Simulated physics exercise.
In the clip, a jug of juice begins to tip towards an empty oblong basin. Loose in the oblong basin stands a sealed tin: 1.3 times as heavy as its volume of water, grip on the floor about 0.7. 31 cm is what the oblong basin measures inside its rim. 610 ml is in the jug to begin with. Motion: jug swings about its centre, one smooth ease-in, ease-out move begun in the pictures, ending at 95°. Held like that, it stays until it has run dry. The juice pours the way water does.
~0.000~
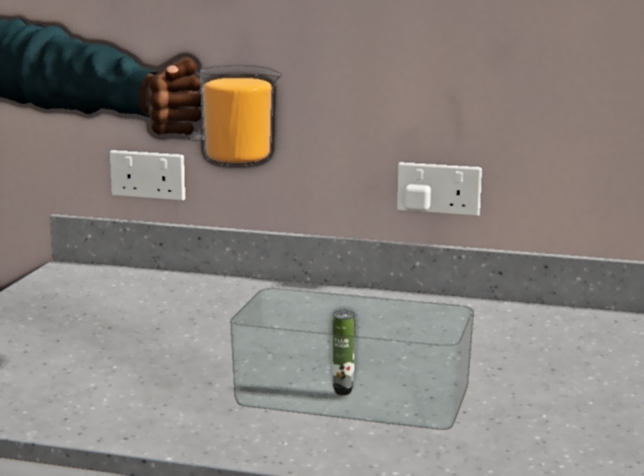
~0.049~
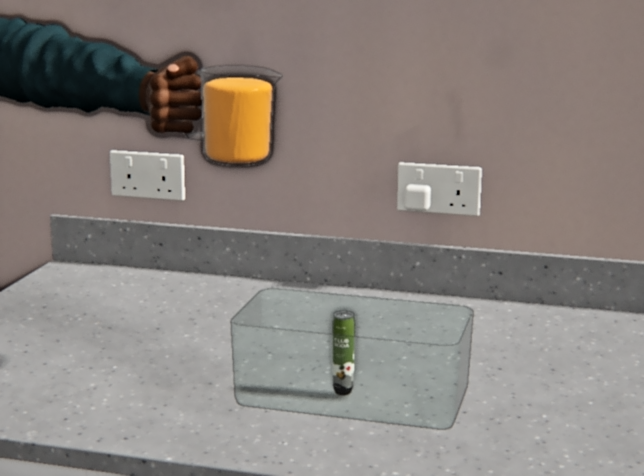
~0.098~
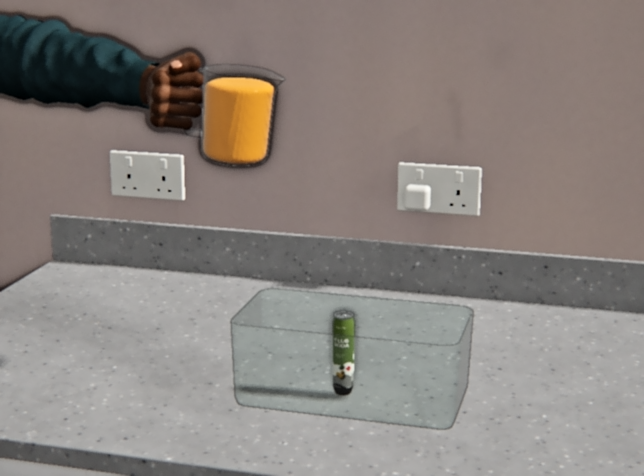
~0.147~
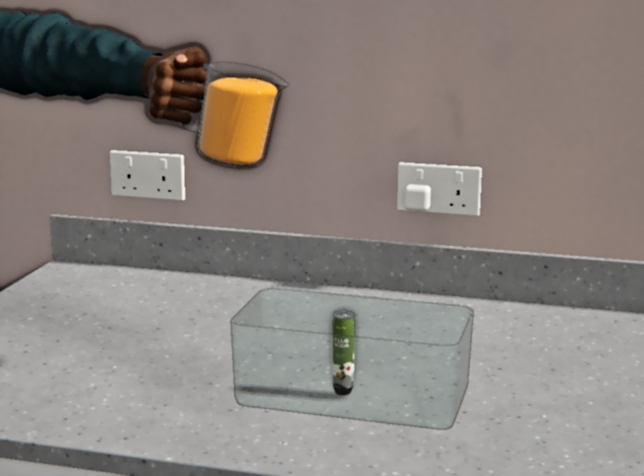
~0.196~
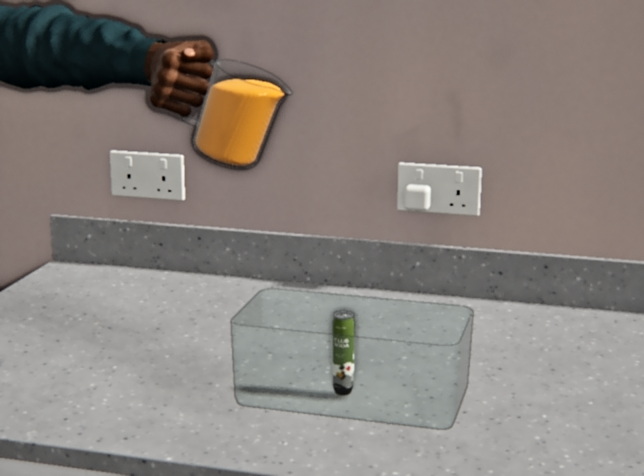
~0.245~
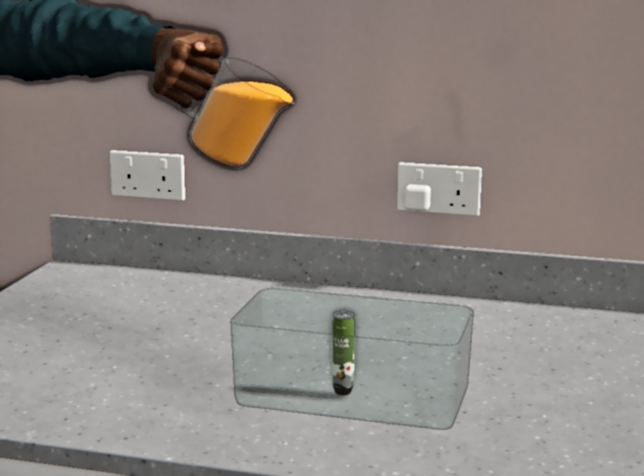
A jug of orange juice, gripped by a hand in a dark teal sleeve, starts upright above a grey speckled counter, then tilts gradually to the right. The juice shifts towards its right rim as it leans further, while the clear oblong basin below and the green tin inside stay still.
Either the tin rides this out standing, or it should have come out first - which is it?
Upright.
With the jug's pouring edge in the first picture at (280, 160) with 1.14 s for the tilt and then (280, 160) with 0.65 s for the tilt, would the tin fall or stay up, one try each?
In the first try it comes down; in the second it comes down.
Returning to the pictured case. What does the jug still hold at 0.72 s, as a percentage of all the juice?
About 28 per cent.
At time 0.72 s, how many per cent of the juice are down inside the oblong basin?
36 per cent or thereabouts.
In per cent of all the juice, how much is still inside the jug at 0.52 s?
Remaining: Near 68 % of the total.
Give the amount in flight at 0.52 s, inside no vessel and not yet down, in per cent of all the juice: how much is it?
Some 32 per cent, I reckon.
By 0.52 s the tilt is 85° and 67 per cent is still to pour; the tin stands where it began.
By 0.72 s the tilt is 95° and 27 per cent is still to pour; the tin stands where it began.
By 0.92 s the tilt is 95° and 10 per cent is still to pour; the tin stands where it began.
By 1.15 s the tilt is 95° and 3 per cent is still to pour; the tin stands where it began.
At rest the tin stands where it began.
